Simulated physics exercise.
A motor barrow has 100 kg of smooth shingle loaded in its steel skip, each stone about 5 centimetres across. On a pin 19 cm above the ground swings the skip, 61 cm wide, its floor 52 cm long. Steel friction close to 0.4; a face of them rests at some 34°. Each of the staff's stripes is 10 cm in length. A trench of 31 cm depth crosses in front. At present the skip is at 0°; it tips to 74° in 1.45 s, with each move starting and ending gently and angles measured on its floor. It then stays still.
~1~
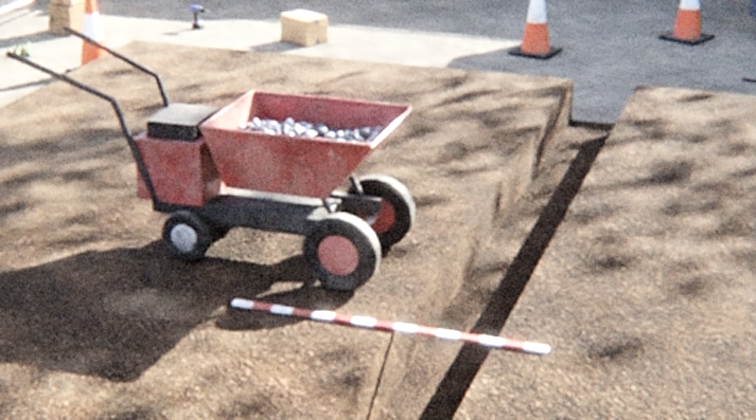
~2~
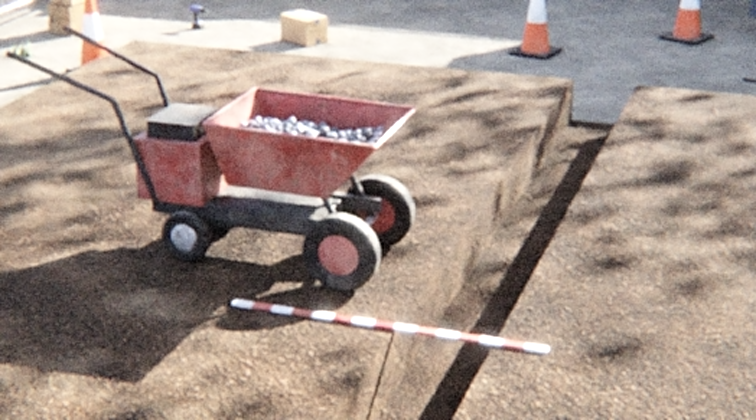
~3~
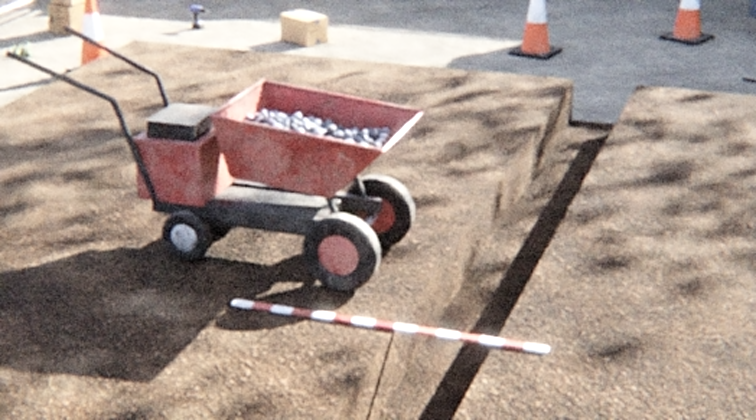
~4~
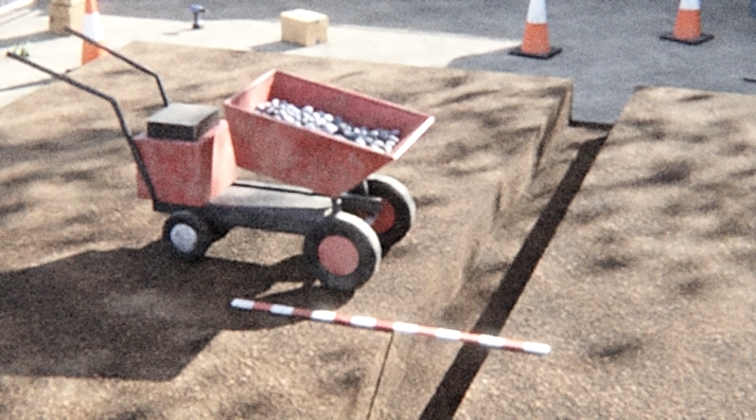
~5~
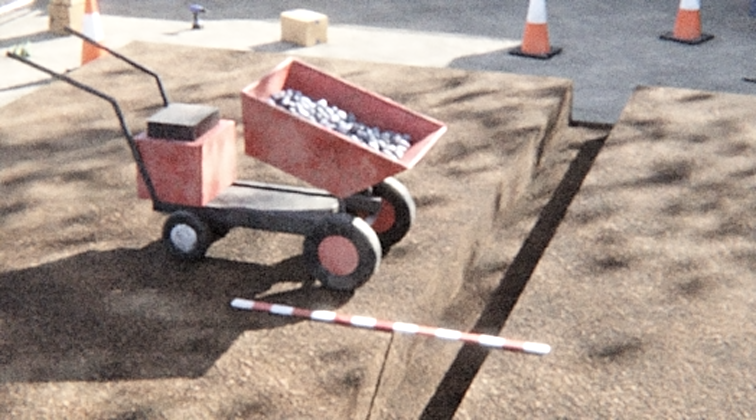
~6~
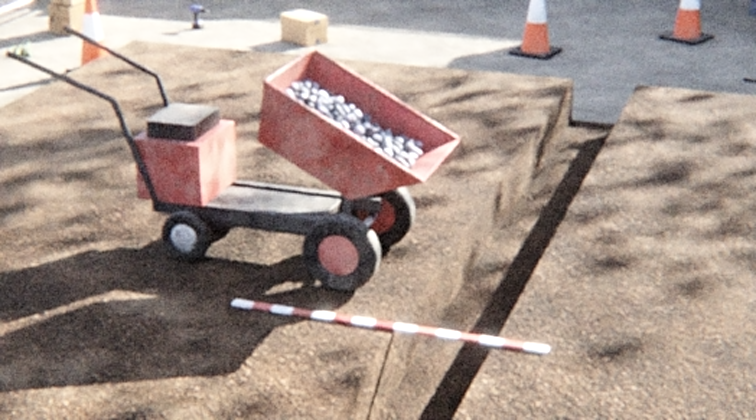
A red motor barrow with black handles and a skip of pale, smooth stones stands on brown, gritty ground beside a narrow trench, seen from slightly above and to one side. A red-and-white striped staff lies in front of it, with orange-and-white cones, a grey surface and a small tan block behind. The skip tilts steadily forward to the right, its rear rising, while the wheels and camera stay still.
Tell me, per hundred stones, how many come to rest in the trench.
67 per hundred.
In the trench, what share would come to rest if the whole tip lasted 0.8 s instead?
50 %.
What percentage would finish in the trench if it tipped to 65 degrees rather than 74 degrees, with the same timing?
Share in trench: Approx. 65%.
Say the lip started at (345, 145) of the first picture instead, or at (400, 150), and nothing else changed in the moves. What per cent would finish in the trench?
First spot about 95, second spot about 25 per cent.
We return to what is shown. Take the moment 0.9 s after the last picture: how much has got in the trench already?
By that moment, roughly 40 per cent of the load.
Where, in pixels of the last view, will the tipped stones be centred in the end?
Centre estimate: Around (507, 330).
Then, 0.5 s after the last picture the floor is at 63°, 100 % in the skip; the foremost stones are at (474, 220).
Then, 0.9 s after the last picture the floor is at 74°, 37 % in the skip, 41 % in the trench, 22 % past the trench; the foremost stones are at (606, 288).
Then, 1.3 s after the last picture the floor is at 74°, 8 % in the skip, 59 % in the trench, 33 % past the trench; the foremost stones are at (702, 300).
Then, 3.2 s after the last picture the floor is at 74°, 0 % in the skip, 67 % in the trench, 33 % past the trench; the foremost stones are past the picture's edge.
